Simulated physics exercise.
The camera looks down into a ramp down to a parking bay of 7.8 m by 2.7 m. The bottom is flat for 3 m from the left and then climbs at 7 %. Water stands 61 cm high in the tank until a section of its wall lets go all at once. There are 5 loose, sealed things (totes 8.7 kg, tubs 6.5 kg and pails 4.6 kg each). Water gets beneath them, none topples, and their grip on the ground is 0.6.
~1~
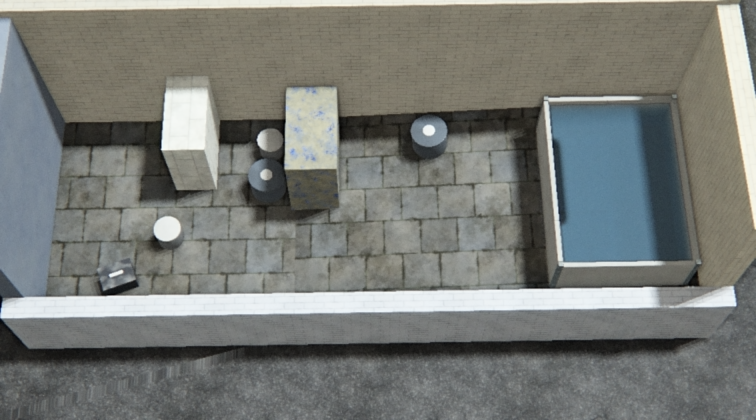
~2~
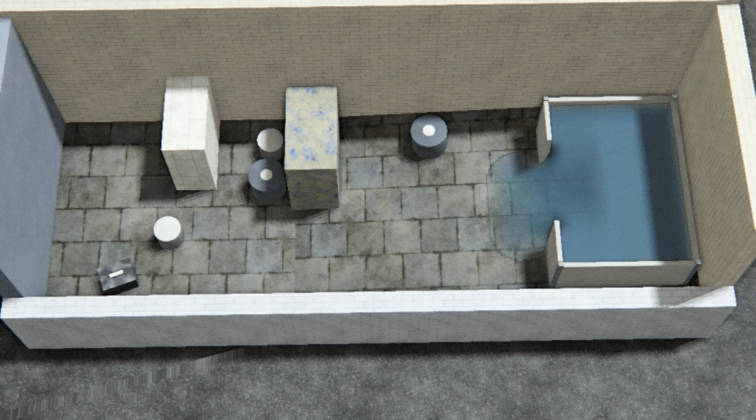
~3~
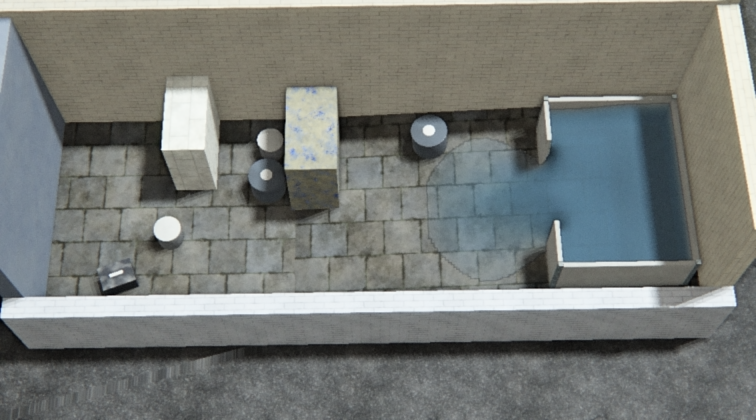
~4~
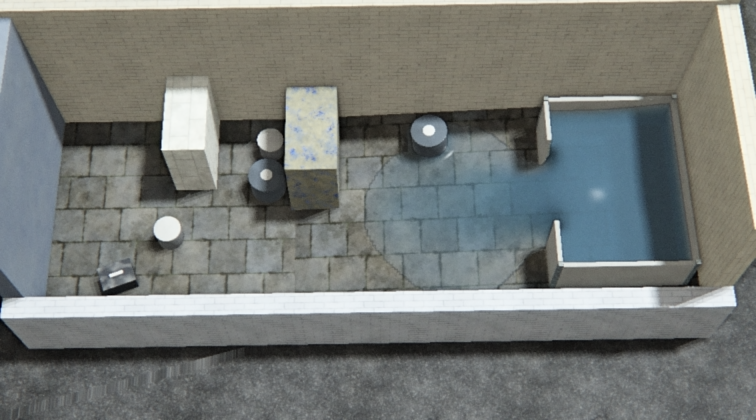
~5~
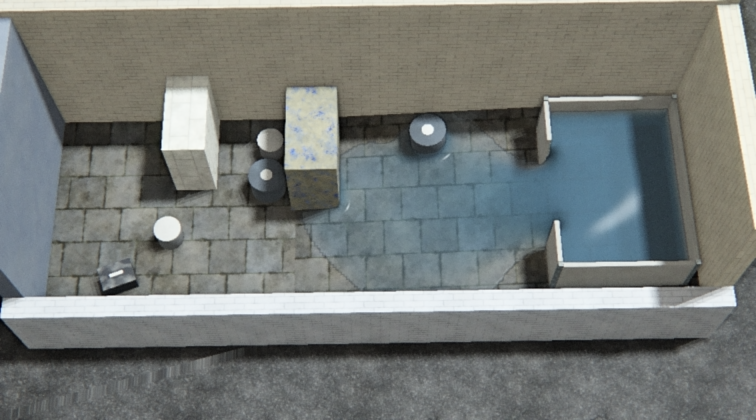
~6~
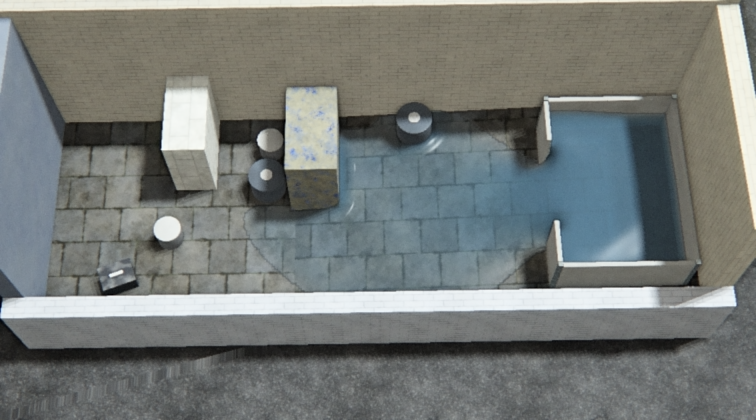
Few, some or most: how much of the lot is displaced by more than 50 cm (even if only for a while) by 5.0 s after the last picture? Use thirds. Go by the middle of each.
That comes to from one to two thirds.
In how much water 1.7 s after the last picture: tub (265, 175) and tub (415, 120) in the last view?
Roughly 2 and 24 cm.
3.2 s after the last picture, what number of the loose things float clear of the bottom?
4 of them.
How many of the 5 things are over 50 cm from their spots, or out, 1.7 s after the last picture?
I count 3.
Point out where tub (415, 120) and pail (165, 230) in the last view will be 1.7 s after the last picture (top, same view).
Near (370, 120) and (65, 188).
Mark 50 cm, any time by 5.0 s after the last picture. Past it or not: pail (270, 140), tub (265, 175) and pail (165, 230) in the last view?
In that order: Under, under, past it.
Then, 0.4 s after the last picture 1 of 5 are over 50 cm from their spots; 1 afloat.
Then, 1.7 s after the last picture 3 of 5 are over 50 cm from their spots; 3 afloat.
Then, 3.2 s after the last picture 3 of 5 are over 50 cm from their spots; 4 afloat.
Then, 5.0 s after the last picture 3 of 5 are over 50 cm from their spots, and 3 have been at some point; 4 afloat.
